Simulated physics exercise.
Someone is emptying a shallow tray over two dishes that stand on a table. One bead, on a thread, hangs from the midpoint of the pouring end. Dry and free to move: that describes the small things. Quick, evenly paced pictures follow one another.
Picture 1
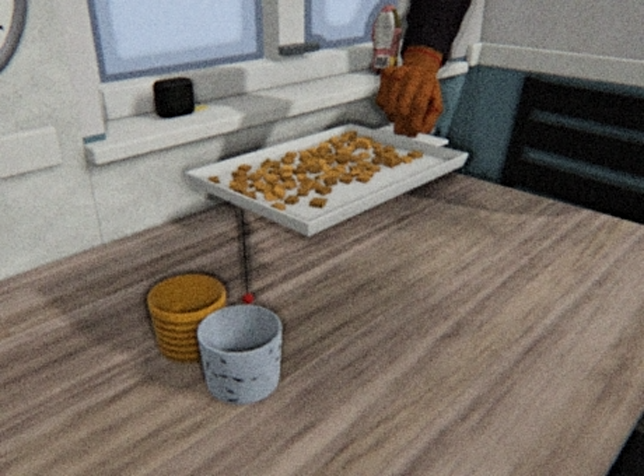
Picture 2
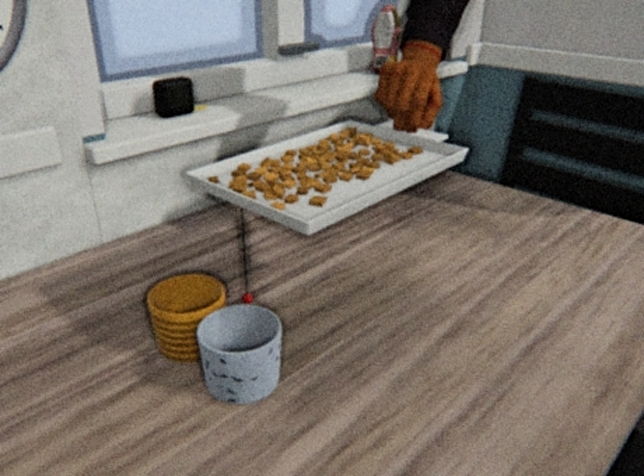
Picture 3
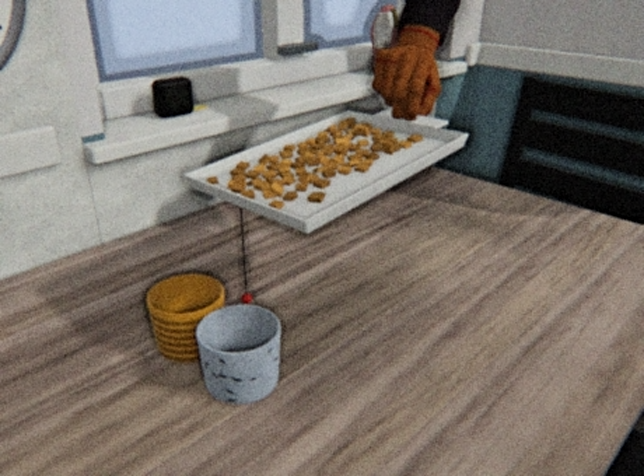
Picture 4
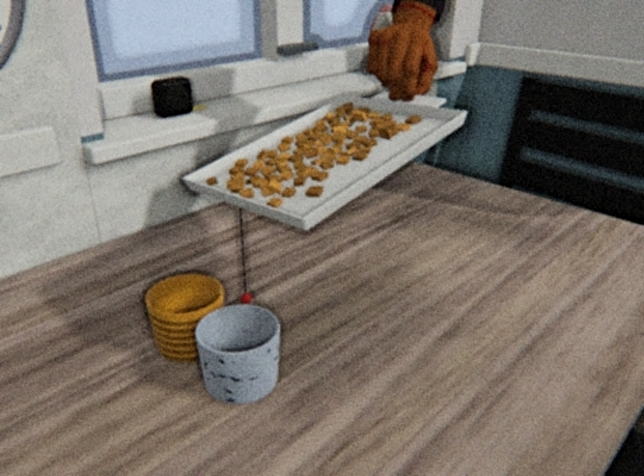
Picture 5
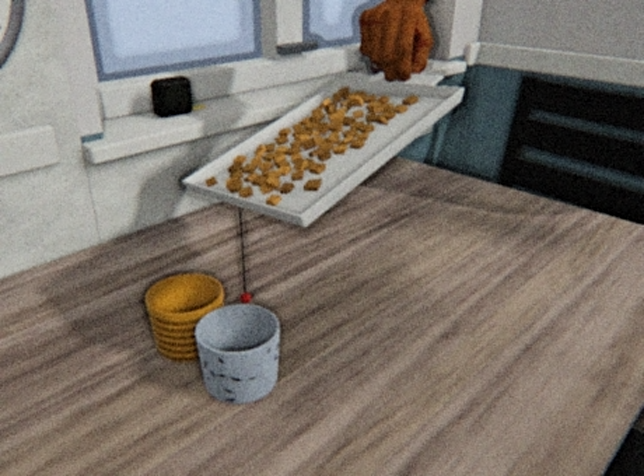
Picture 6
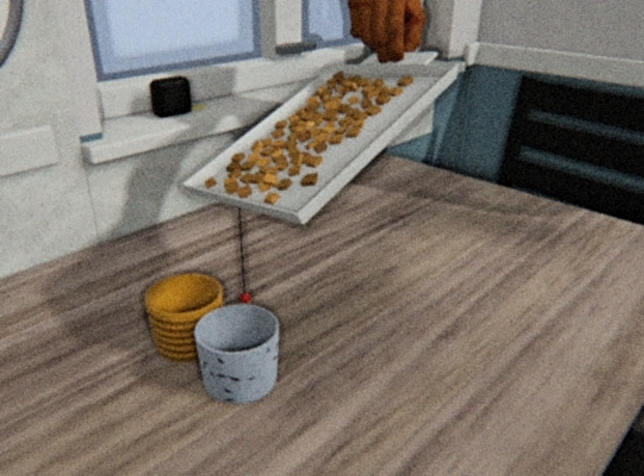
In this clip, a brown-gloved hand raises the far end of a white tray of small golden-brown pieces, steepening its slant above an orange cup and a pale speckled cup, while a red bead hangs from the near end.
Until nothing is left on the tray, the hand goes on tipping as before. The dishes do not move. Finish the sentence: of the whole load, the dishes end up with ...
... more than half.
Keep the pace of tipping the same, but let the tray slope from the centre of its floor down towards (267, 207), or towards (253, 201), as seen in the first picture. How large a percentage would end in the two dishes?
Respectively close to 40 and 60 in a hundred.
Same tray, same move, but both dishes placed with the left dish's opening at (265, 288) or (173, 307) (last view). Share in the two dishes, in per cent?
Around 0 and around 60 per cent, in that order.
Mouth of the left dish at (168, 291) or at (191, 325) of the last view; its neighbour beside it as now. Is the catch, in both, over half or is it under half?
Together the dishes get beyond half first, then less than a half.
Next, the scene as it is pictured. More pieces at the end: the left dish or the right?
More ends up in the dish to the left.
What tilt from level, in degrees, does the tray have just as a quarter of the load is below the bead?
At some 85 degrees.
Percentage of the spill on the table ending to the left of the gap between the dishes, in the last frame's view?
Estimate: Roughly 80 %.
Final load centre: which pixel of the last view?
I'd put the middle somewhere around (191, 339).
Shortly afterwards, tray tipped steeply; all but a few on the tray; a little in the air.
Next, tray tipped past a quarter turn; a little in the right dish; near two thirds in the left dish; near a quarter outside both; a little in the air.
Some moments later, tray tipped past a quarter turn; a little in the right dish; near two thirds in the left dish; near a quarter outside both.
In the end, tray tipped past a quarter turn; a little in the right dish; near two thirds in the left dish; near a quarter outside both.
